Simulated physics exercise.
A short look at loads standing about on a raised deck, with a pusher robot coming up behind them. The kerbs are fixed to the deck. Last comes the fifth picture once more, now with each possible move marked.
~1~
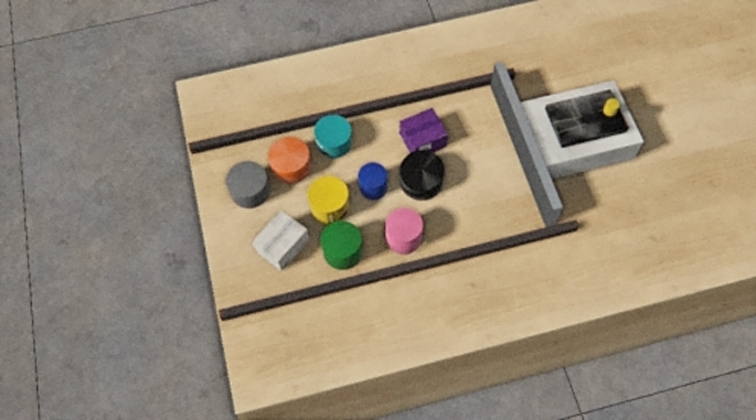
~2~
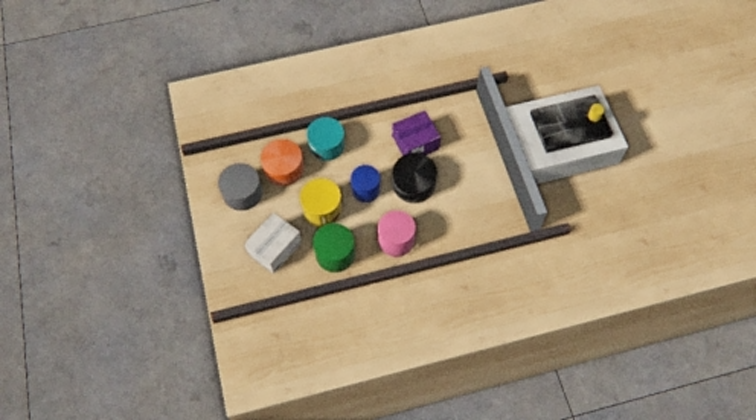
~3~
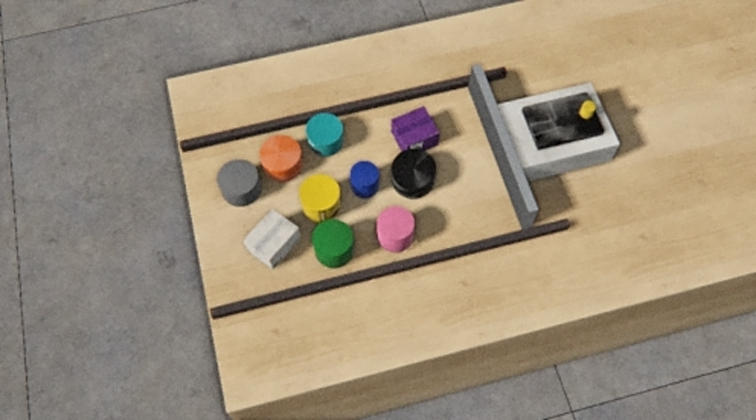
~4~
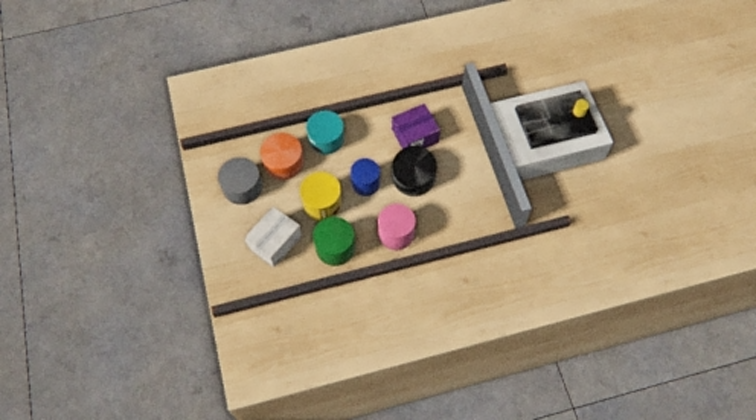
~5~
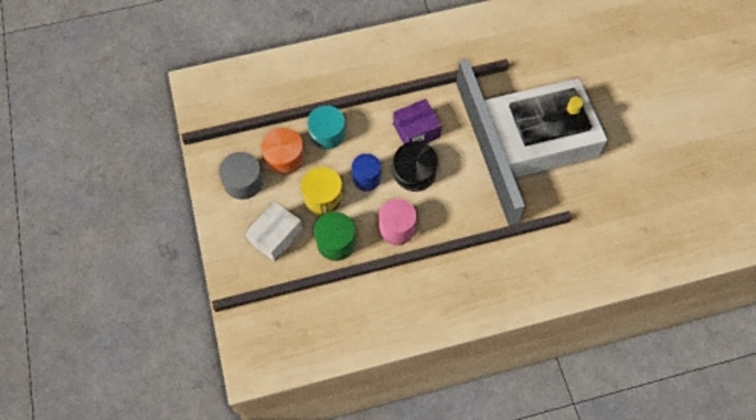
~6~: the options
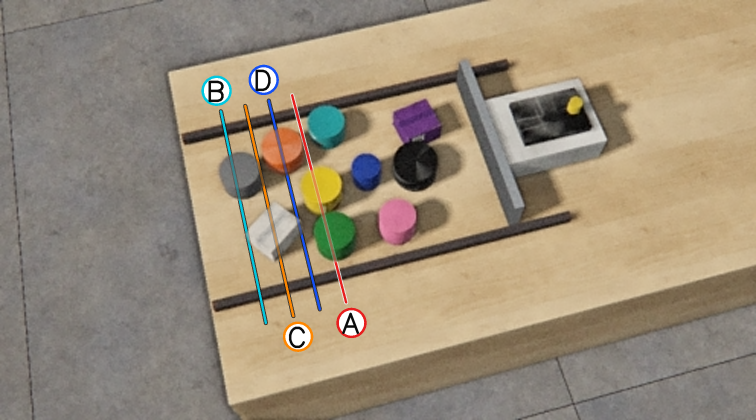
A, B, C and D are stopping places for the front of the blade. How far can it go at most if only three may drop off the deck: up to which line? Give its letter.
C.
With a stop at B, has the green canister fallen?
By then, yes.
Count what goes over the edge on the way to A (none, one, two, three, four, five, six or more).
The count is none.
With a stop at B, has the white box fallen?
Yes.
On the copy, A at (317, 192); B at (242, 211); C at (268, 204); D at (293, 198).
On C. First, robot (466, 136); purple parcel (375, 133); blue canister (349, 174).
Then, robot (386, 155); grey canister (223, 195); white box (247, 252).
Finally, robot (324, 170); white box over the edge; grey canister over the edge; two fallen.
By contrast, A is within the limit but short; B drops six; D is within the limit but short.
